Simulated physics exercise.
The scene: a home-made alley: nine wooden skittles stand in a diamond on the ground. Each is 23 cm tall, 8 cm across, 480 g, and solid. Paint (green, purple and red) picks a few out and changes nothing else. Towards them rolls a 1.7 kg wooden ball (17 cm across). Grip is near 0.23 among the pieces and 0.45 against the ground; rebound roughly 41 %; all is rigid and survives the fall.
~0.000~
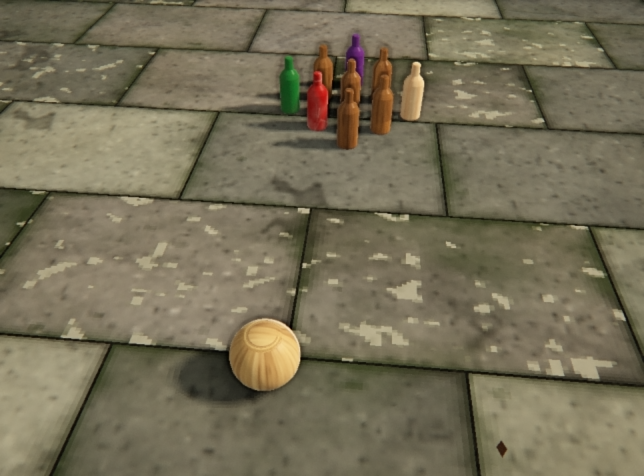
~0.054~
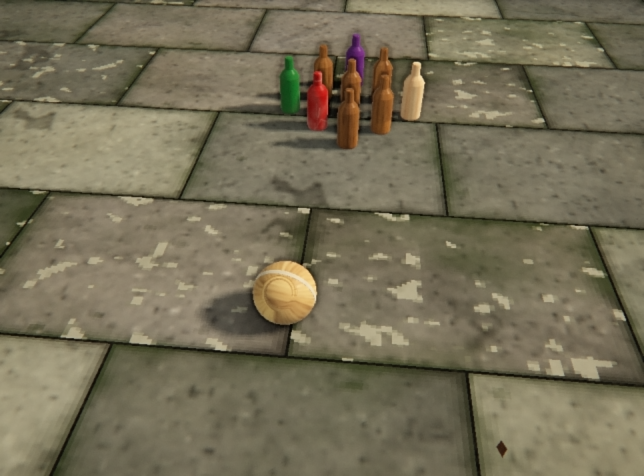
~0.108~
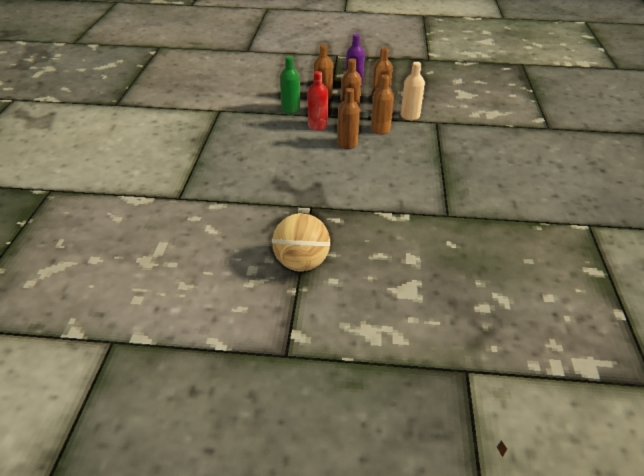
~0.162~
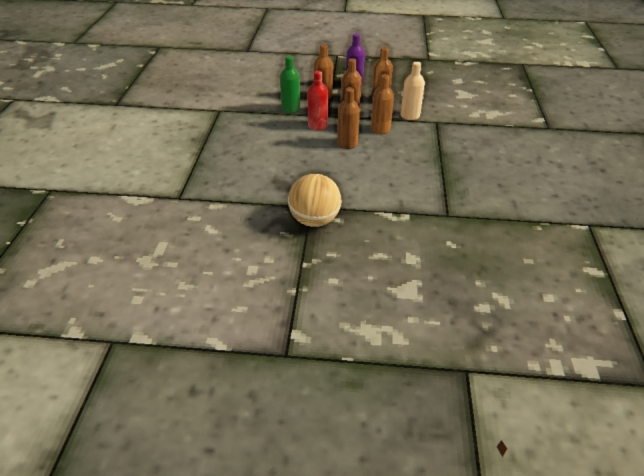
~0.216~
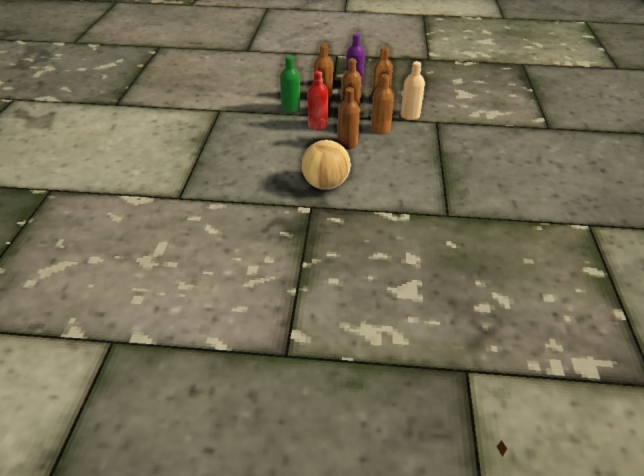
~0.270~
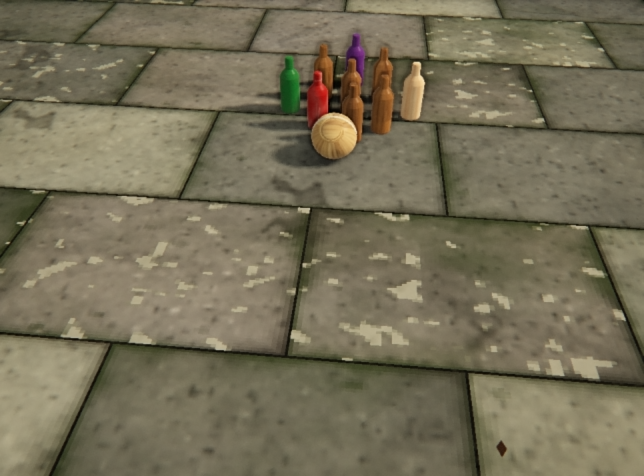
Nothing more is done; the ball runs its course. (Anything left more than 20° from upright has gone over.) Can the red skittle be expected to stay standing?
It topples.
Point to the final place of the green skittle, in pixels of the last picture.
At about (237, 80).
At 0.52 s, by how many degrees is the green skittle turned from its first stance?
Some 40°.
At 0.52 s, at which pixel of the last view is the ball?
Near (357, 80).
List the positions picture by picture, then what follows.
In the first frame (places mark the middle of the side facing us), ball (265, 354) 1.05 m before the front row; red skittle (318, 105); green skittle (294, 88); purple skittle (361, 64); nothing disturbed.
The second frame shows ball (285, 293) 86 cm before the front row; red skittle (319, 105).
The third frame shows ball (301, 242) 66 cm before the front row; red skittle (319, 105).
The fourth frame shows ball (315, 200) 46 cm before the front row; red skittle (319, 105).
The fifth frame shows ball (326, 165) 27 cm before the front row; red skittle (319, 105).
The sixth frame shows ball (334, 136) in among them; red skittle (319, 105); purple skittle (361, 63); green skittle (295, 88); one has shifted.
After 0.52 s, ball still moving; 5 of the 9 skittles over; red skittle leaning 21°; green skittle leaning 37°.
After 1.12 s, ball still moving; 7 of the 9 skittles over; red skittle lying flat; green skittle lying flat.
By the end (1.7 s), ball rolling away; 7 of the 9 skittles over; red skittle lying flat; green skittle lying flat; purple skittle lying flat. As the last picture would show them, middles, red skittle near (380, 72), green skittle near (237, 80).
